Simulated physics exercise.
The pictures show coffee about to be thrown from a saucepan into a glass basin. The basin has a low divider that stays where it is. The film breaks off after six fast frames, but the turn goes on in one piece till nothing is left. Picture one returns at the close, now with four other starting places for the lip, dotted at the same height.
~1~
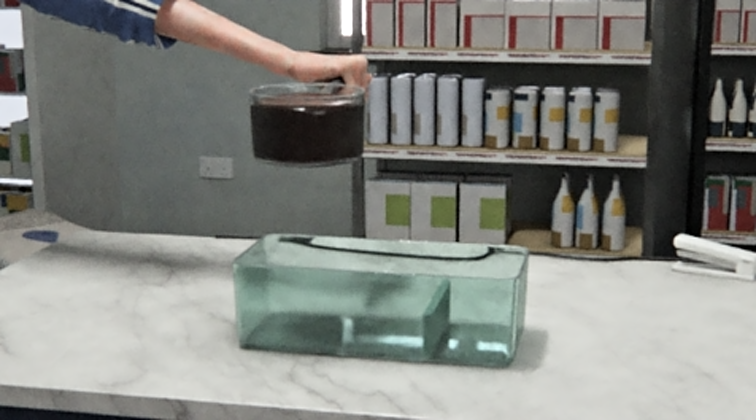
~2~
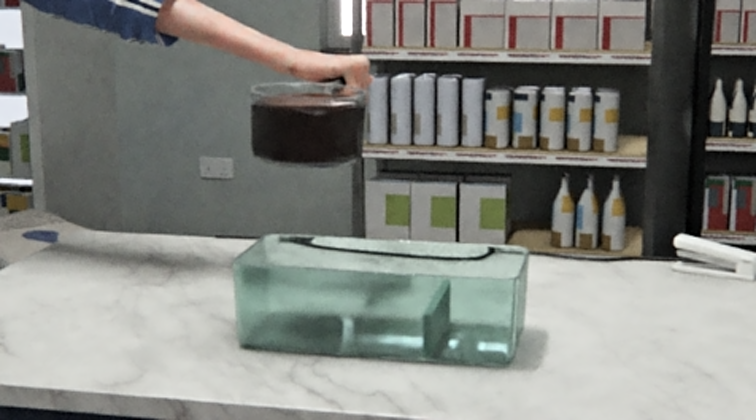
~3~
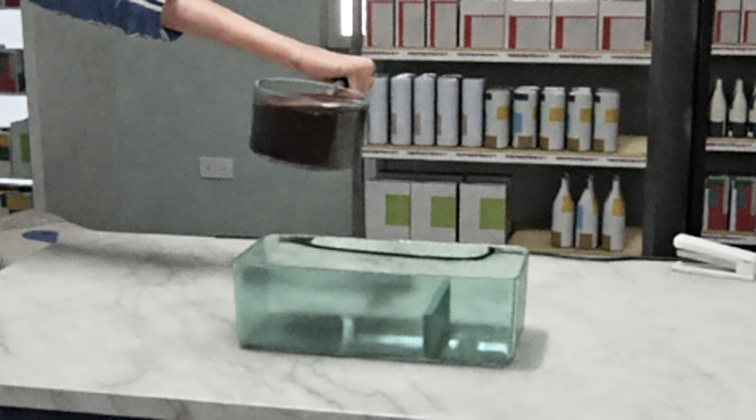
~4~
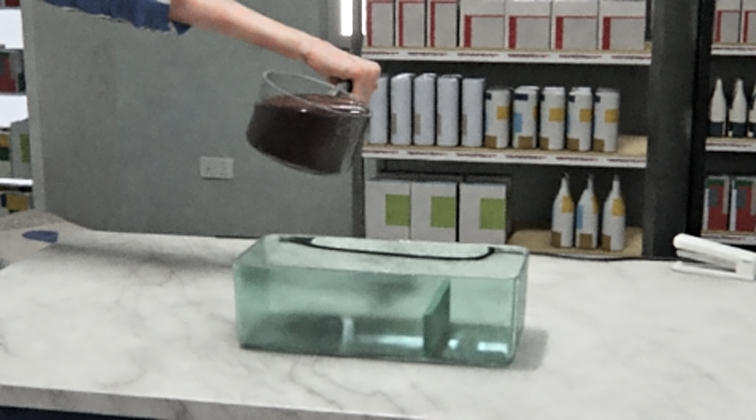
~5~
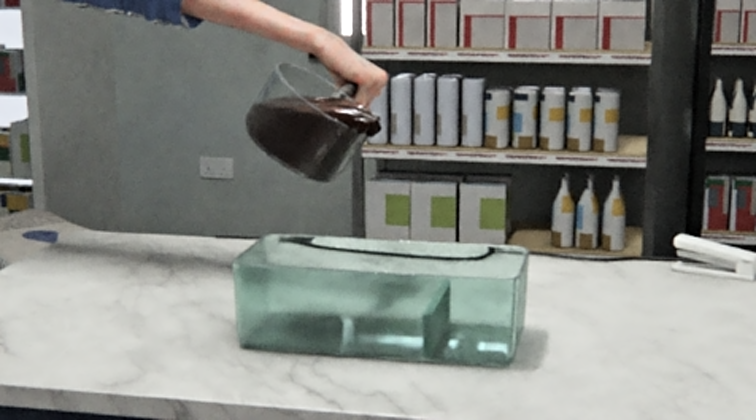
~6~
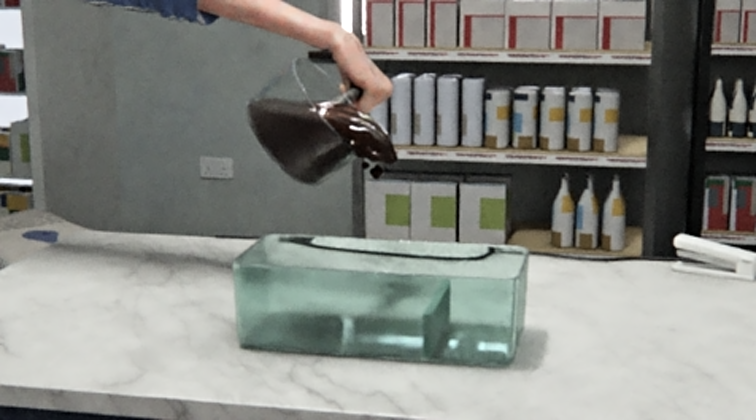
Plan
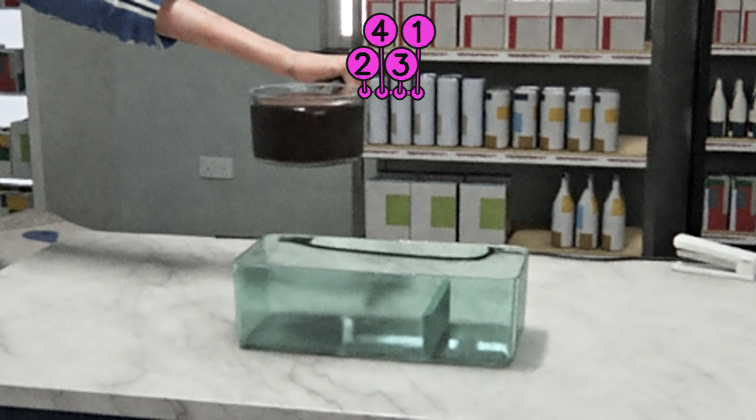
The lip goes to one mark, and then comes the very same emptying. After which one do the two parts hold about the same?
It is 3.
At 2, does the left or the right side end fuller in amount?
More ends on the left.
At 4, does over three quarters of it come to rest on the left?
No, it does not.
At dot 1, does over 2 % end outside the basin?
Yes, it does.
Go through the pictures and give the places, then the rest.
Upright, lip at (361, 91); basin from (239, 345) to (515, 365); top of the wall at (437, 297); nothing has left yet, in the first frame.
Tipped about 2°, lip at (362, 94); nothing has left yet, in the second frame.
Tipped about 9°, lip at (366, 101); nothing has left yet, in the third frame.
Tipped about 21°, lip at (369, 113); coffee is over the lip, down to (364, 112), in the fourth frame.
Tipped about 35°, lip at (370, 129); coffee is over the lip, down to (374, 133), in the fifth frame.
Tipped about 51°, lip at (367, 147); coffee is over the lip, down to (380, 175), in the sixth frame.
On the marked copy, 1 at (417, 93); 2 at (364, 91); 3 at (399, 92); 4 at (382, 92).
If 1 is chosen, about 33 % ends left of the wall and 58 % right of it; 9 % is lost outside.
If 2 is chosen, about 76 % ends left of the wall and 14 % right of it; 10 % is lost outside.
If 3 is chosen, about 52 % ends left of the wall and 44 % right of it; 4 % is lost outside.
If 4 is chosen, about 67 % ends left of the wall and 28 % right of it; 5 % is lost outside.
